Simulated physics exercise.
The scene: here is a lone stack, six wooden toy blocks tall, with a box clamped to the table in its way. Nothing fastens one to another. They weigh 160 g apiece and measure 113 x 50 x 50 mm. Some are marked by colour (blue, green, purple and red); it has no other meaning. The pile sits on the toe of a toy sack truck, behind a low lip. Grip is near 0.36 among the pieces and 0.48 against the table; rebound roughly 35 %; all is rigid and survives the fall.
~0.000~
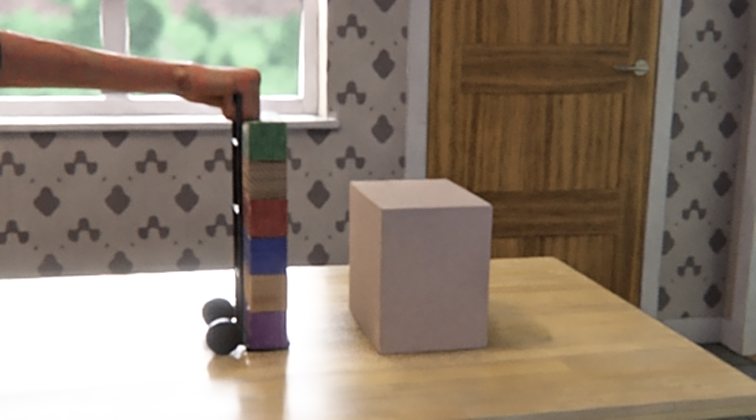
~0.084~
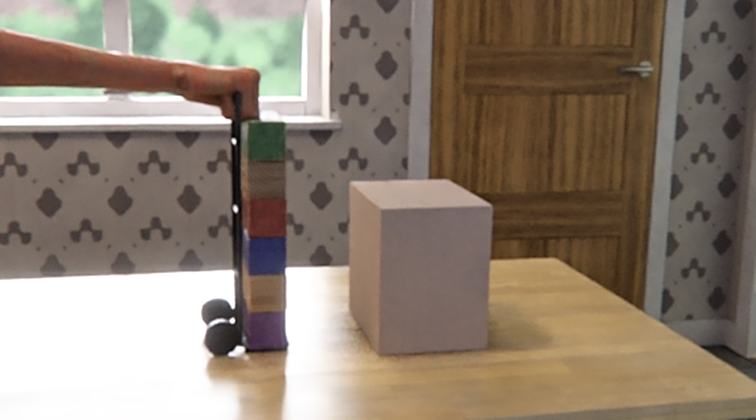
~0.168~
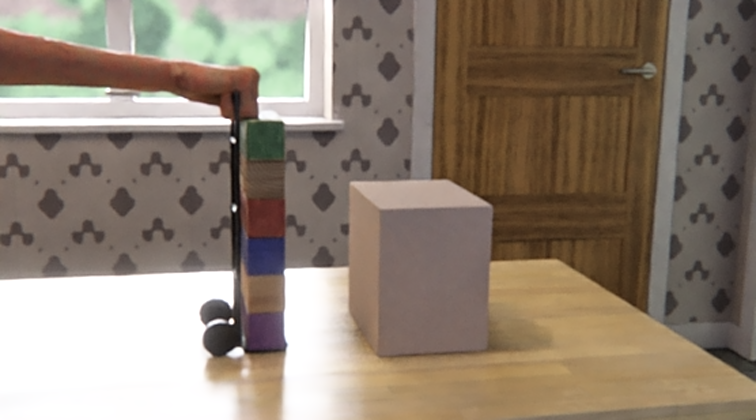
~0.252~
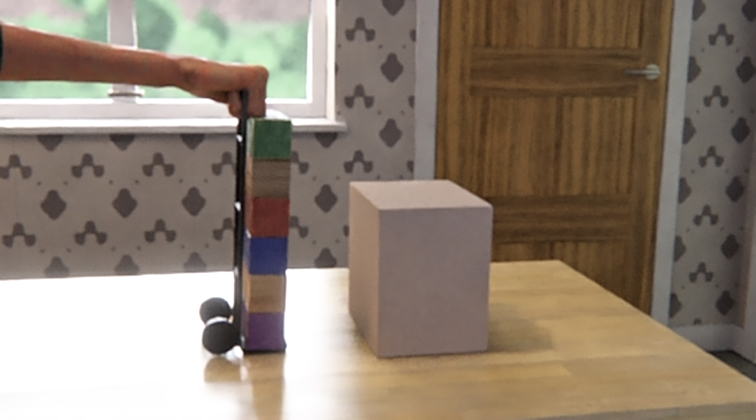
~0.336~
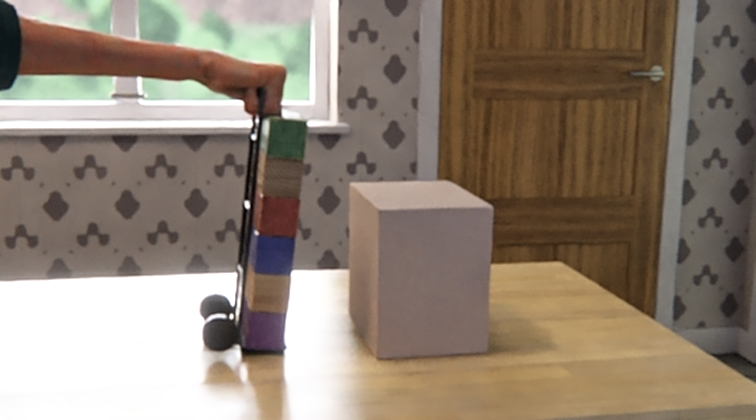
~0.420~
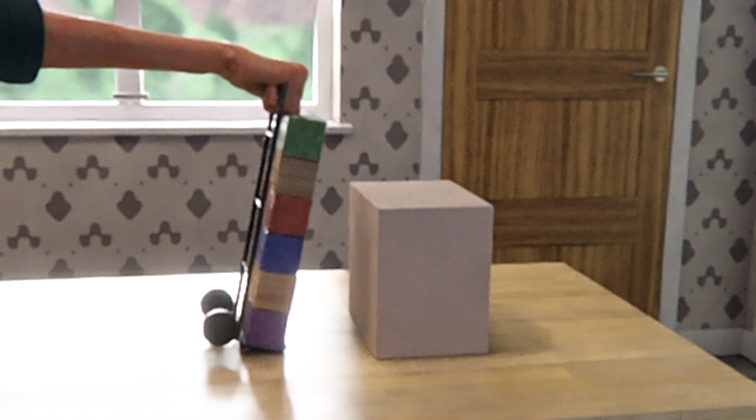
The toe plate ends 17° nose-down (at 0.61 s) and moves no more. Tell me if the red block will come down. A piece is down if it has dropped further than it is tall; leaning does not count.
The red block stays up.
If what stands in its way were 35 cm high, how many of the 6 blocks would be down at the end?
In that case 0.
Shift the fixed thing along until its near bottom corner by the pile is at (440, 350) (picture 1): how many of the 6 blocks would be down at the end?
Then 3.
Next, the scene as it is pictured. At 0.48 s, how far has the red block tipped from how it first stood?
About 15°.
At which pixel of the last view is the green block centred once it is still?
At about (444, 175).
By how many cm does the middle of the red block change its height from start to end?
It ends some 2 cm lower.
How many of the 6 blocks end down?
The count is 1.
By 0.48 s, none of the 6 blocks down, 6 disturbed; red block tilted 15°; green block tilted 15°.
By 0.56 s, none of the 6 blocks down, 6 disturbed; red block tilted 21°; green block tilted 21°.
By 0.64 s, none of the 6 blocks down, 6 disturbed; red block tilted 31°; purple block tilted 31°.
By 0.74 s, none of the 6 blocks down, 6 disturbed; red block tilted 32°, 17 mm lower; green block tilted 65°, 43 mm lower.
When it is over (1.7 s), 1 of the 6 blocks down; red block tilted 32°, 17 mm lower; green block on its side; blue block tilted 32°. In pixels of the last frame, middles, red block near (338, 221), green block near (444, 175).
